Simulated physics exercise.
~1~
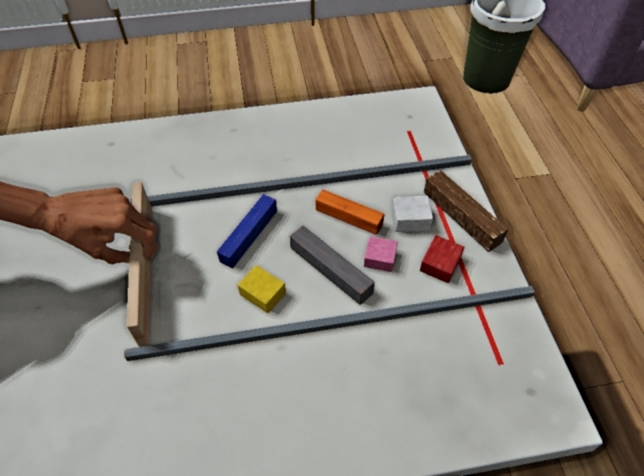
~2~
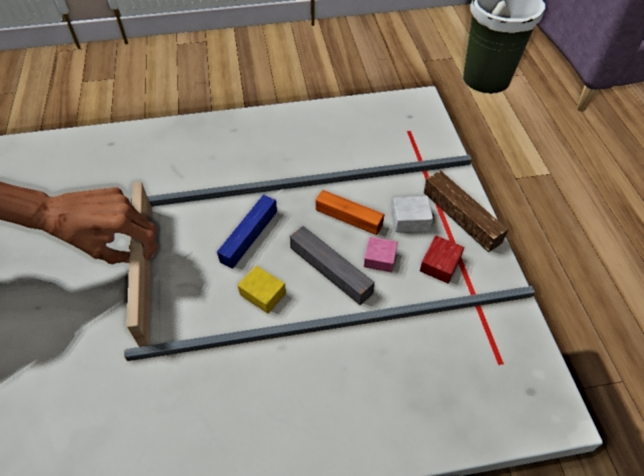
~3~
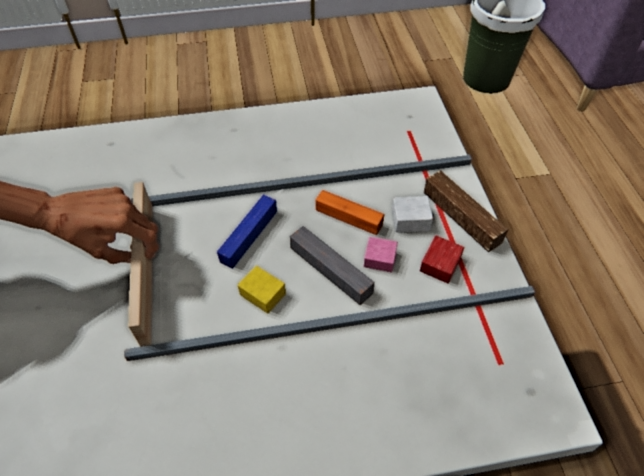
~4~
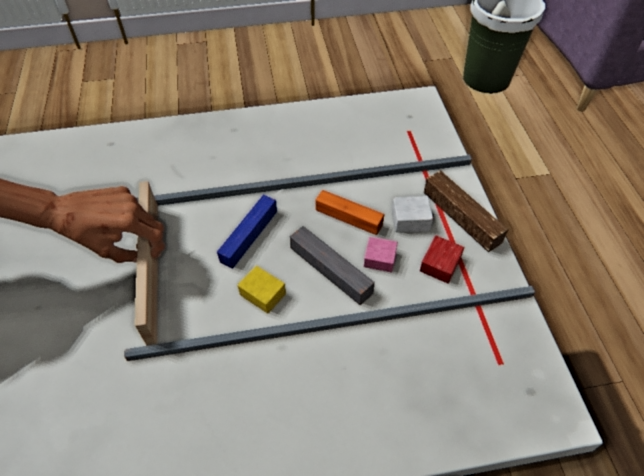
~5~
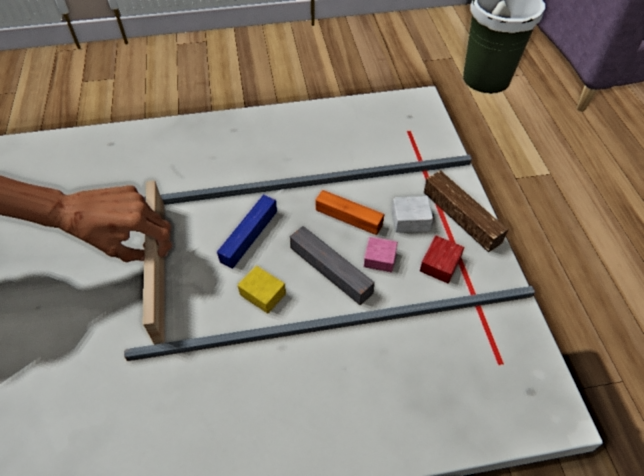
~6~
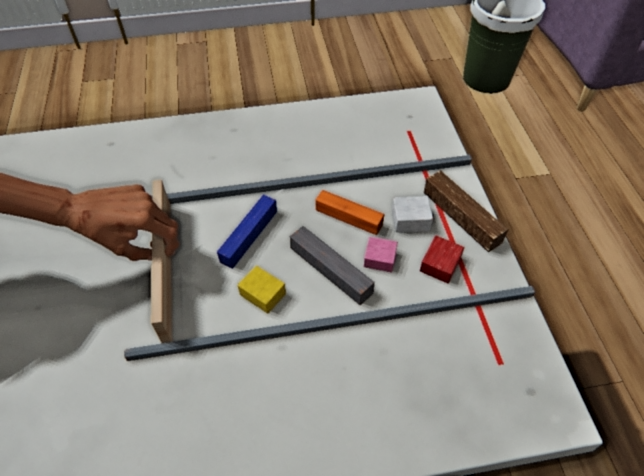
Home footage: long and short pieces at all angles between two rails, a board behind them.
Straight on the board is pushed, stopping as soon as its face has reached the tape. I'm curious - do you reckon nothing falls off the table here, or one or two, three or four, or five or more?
The board is going to sweep off three, or four.
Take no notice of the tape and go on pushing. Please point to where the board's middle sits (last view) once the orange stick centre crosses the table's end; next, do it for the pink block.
First it's close to (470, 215), next close to (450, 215).
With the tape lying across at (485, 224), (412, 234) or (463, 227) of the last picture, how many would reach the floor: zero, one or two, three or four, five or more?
Taking the three tapes one at a time, the answers are more than four, then just one or two, then 3 or 4.
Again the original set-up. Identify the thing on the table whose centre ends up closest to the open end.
The pink block is the one.
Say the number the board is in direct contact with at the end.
I count 2 of them.
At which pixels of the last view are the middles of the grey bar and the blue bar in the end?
In the last picture the grey bar sits around (490, 237) and the blue bar around (448, 203).
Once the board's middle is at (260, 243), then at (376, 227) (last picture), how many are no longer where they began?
The count is 2 at the first point and 8 at the second.
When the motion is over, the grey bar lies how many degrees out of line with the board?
Angle: Around 10°.
Early on, none off yet; brown bar at rest near (464, 210); red block at rest near (442, 259); white block at rest near (412, 214).
Finally, the number that fall off is three or four; lost, white block, red block and brown bar.
